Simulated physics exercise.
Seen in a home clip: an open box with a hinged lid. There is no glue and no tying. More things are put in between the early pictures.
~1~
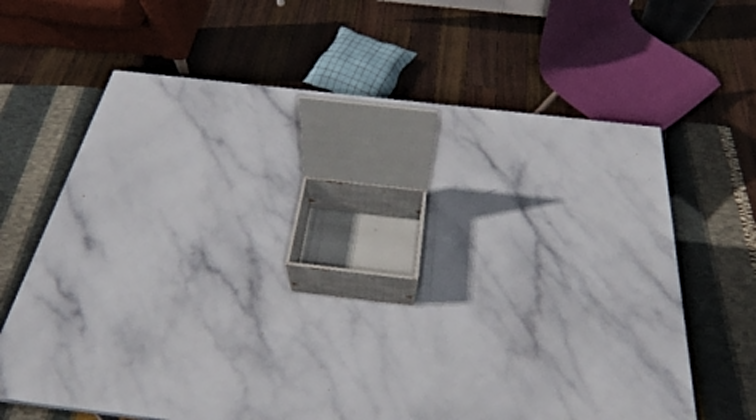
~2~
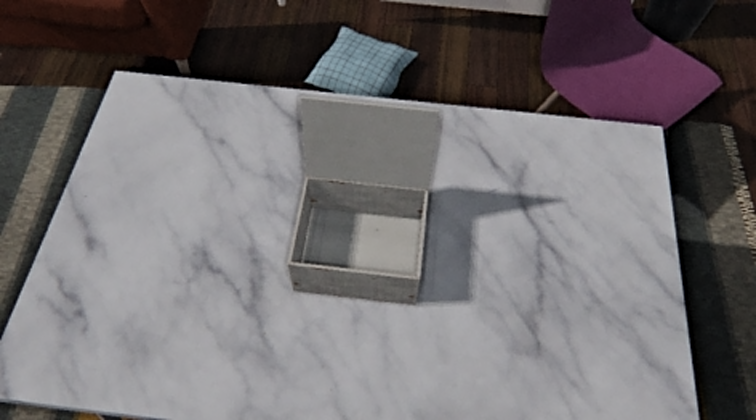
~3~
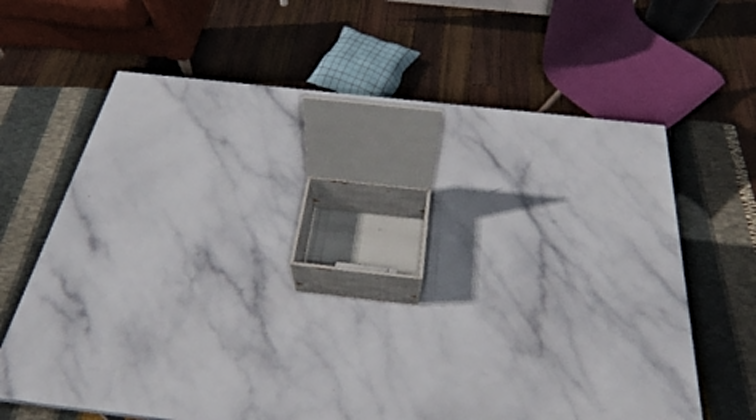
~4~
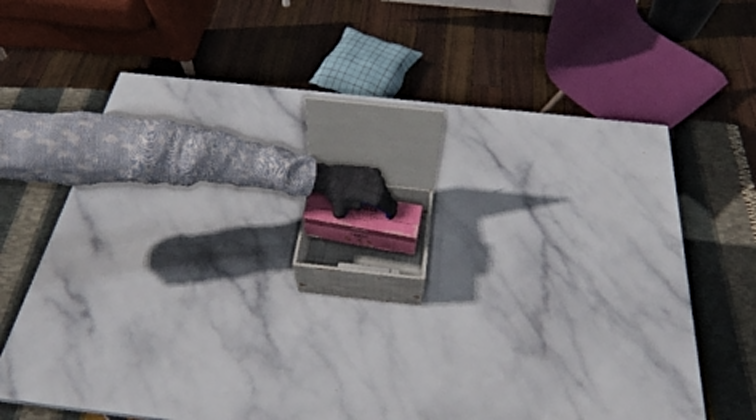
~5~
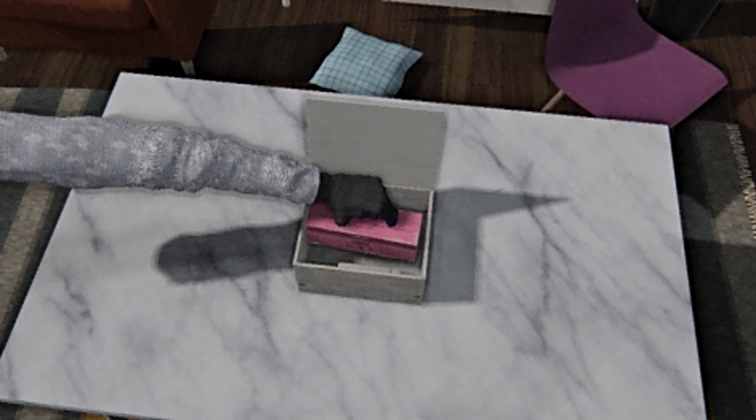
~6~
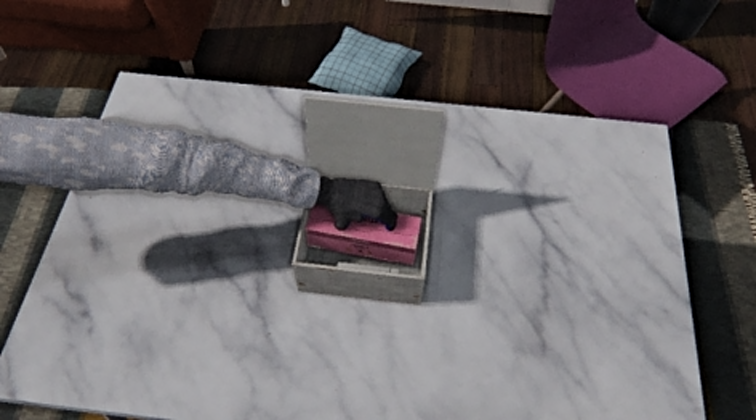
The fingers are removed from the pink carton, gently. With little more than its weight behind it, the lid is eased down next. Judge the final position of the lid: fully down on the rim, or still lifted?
Final position: Fully down on the rim.
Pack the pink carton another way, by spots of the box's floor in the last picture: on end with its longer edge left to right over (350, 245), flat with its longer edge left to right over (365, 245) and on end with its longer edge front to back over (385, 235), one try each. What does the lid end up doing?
Well, the first try leaves the lid standing open, the second leaves it lying shut, and the third leaves it standing open.
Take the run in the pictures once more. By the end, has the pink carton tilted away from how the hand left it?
Observation: It keeps the set orientation.
Then, 1.40 s after the last picture, lid 76° above the rim; pink carton slid a little near (364, 243).
Then, 1.80 s after the last picture, lid 33° above the rim; pink carton slid a little near (364, 243).
At rest, lid shut; moved from the start, pink carton; white shaker in place. Seen from the same camera at the end, pink carton near (364, 243).
